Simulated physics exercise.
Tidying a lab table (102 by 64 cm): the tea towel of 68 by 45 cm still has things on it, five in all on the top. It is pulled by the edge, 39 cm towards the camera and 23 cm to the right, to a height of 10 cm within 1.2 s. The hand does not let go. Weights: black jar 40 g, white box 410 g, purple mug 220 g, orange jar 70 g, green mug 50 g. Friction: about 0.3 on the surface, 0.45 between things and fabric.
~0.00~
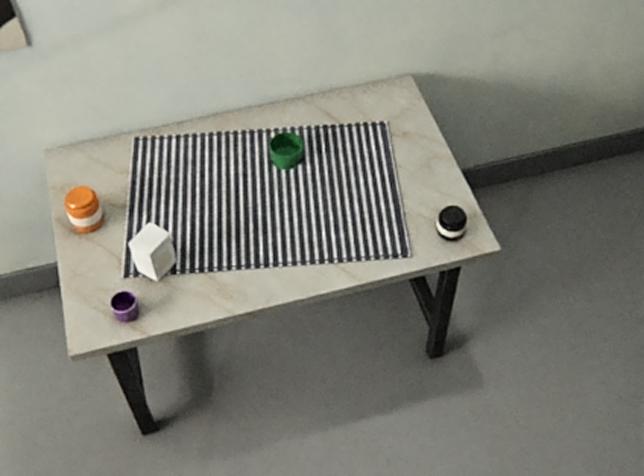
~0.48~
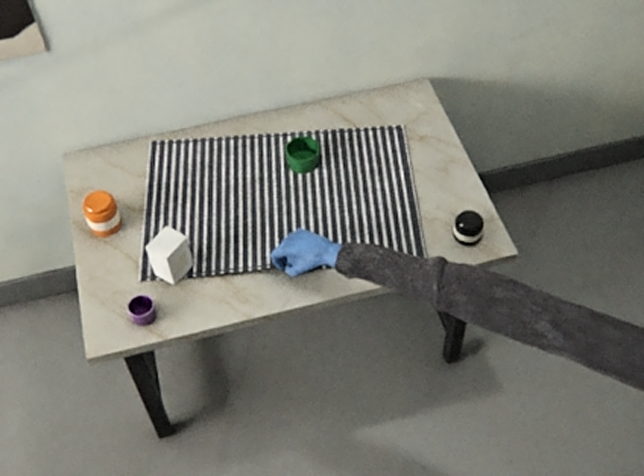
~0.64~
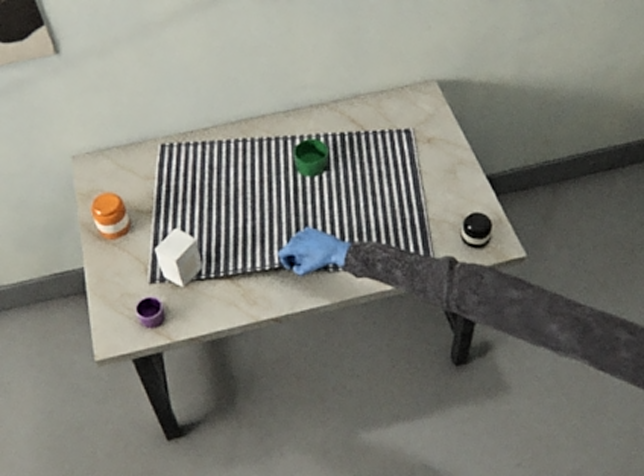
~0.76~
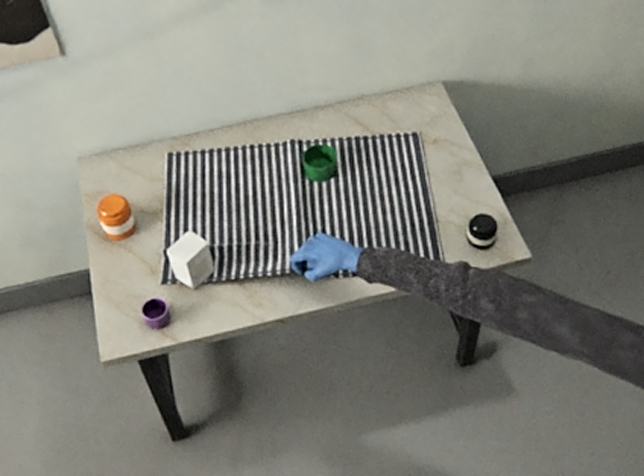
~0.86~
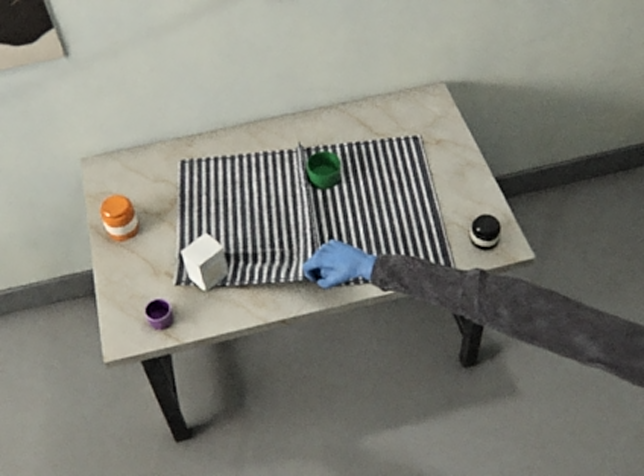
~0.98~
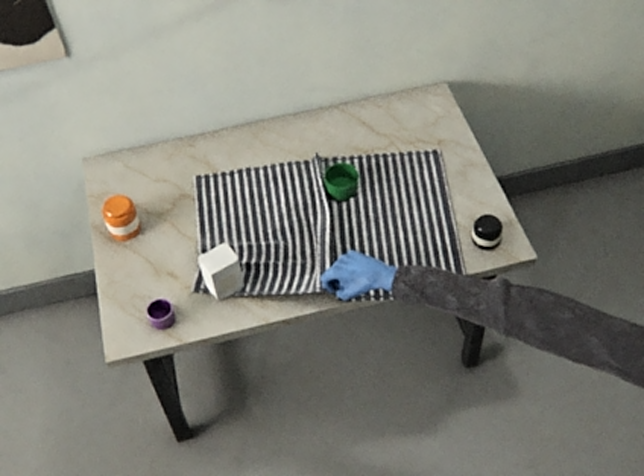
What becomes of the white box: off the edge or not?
The white box goes over the edge.
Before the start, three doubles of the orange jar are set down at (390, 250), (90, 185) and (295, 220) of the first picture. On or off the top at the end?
In turn: Goes over, stays on, falls off.
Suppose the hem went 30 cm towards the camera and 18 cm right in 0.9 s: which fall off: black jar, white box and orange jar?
In that case: Black jar stays on, white box falls off, orange jar stays up.
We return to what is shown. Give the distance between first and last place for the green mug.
Green mug 40 cm.
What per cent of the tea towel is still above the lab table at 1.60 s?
About 40 per cent.
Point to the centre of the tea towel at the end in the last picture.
Near (423, 296).
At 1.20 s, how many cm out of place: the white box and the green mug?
White box 20 cm, green mug 20 cm.
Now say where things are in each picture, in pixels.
The first frame shows white box (149, 238); tea towel corners (122, 278) (133, 138) (387, 121) (412, 257).
The second frame shows tea towel corners (139, 281) (150, 142); grip (283, 267).
The third frame shows tea towel corners (148, 283) (159, 144); grip (292, 266).
The fourth frame shows white box (188, 246); green mug (320, 156); tea towel corners (160, 284) (166, 153); grip (303, 272).
The fifth frame shows white box (202, 249); green mug (324, 164); tea towel corners (173, 285) (179, 160); grip (316, 279).
The sixth frame shows white box (219, 258); tea towel corners (191, 291) (194, 176) (440, 150); grip (334, 290).
At 1.2 s, 80 % of the tea towel is still over the top; white box 20 cm off its start, green mug 20 cm off its start, black jar 2 cm off its start.
At 1.4 s, 60 % of the tea towel is still over the top; white box 33 cm off its start, green mug 30 cm off its start, black jar 7 cm off its start.
At 1.6 s, 40 % of the tea towel is still over the top; white box over the edge, green mug 38 cm off its start at (418, 248), black jar 7 cm off its start at (520, 227).
At 1.8 s, 30 % of the tea towel is still over the top; white box over the edge, green mug 42 cm off its start, black jar 7 cm off its start.
At 3.4 s, 30 % of the tea towel is still over the top; white box over the edge, green mug 42 cm off its start at (425, 260), black jar 7 cm off its start at (520, 227).
